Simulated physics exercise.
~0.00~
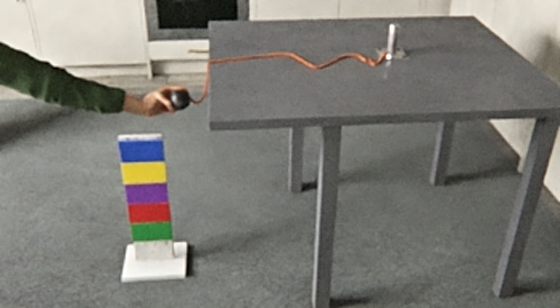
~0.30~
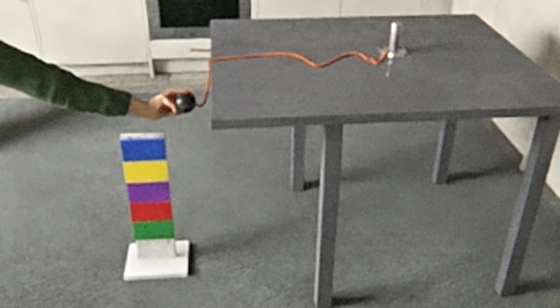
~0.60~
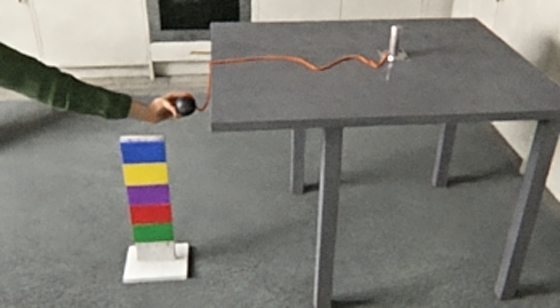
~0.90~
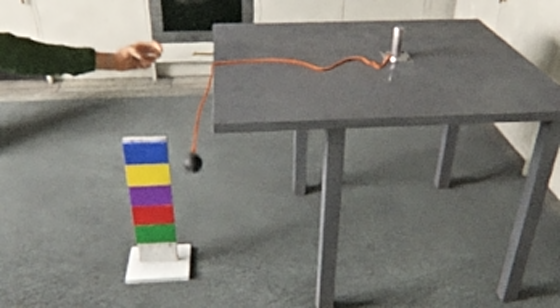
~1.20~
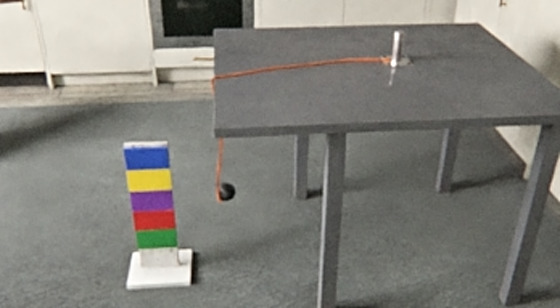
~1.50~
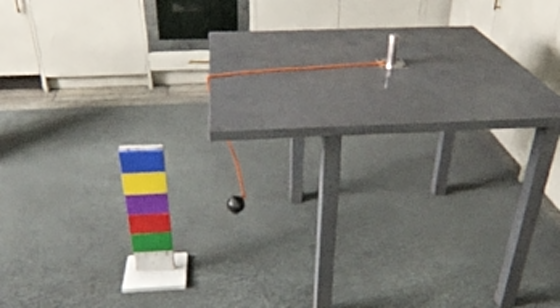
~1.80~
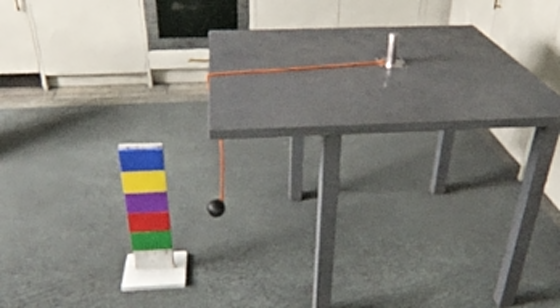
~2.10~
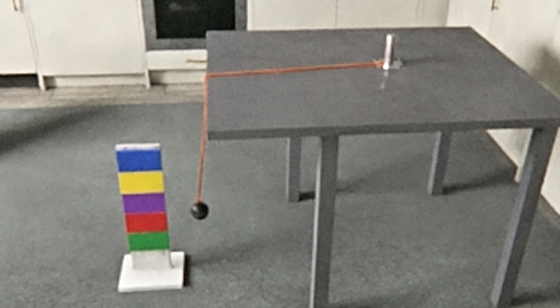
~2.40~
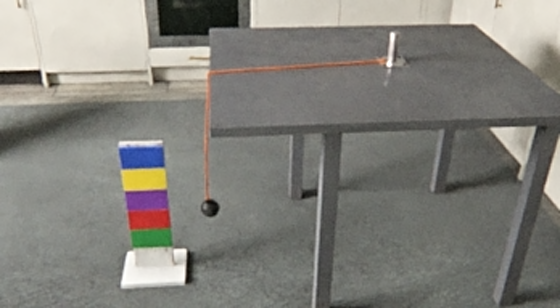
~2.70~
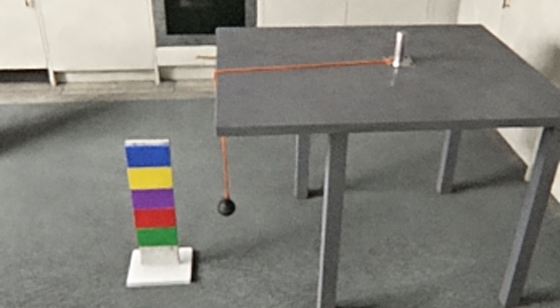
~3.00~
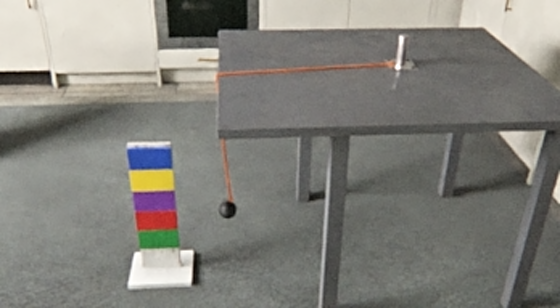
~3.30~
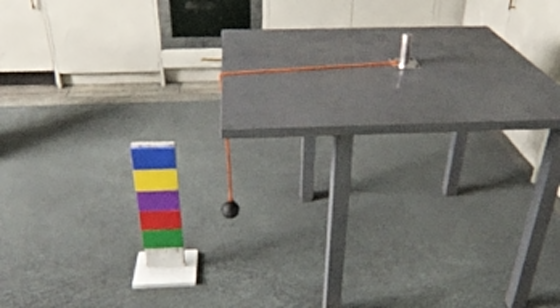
The clip shows a hand holding a black ball on a slack orange cord at a grey table's edge, beside a striped board. The hand lets go and withdraws, and the ball drops, swings gently below the edge, and ends hanging level with the red band.
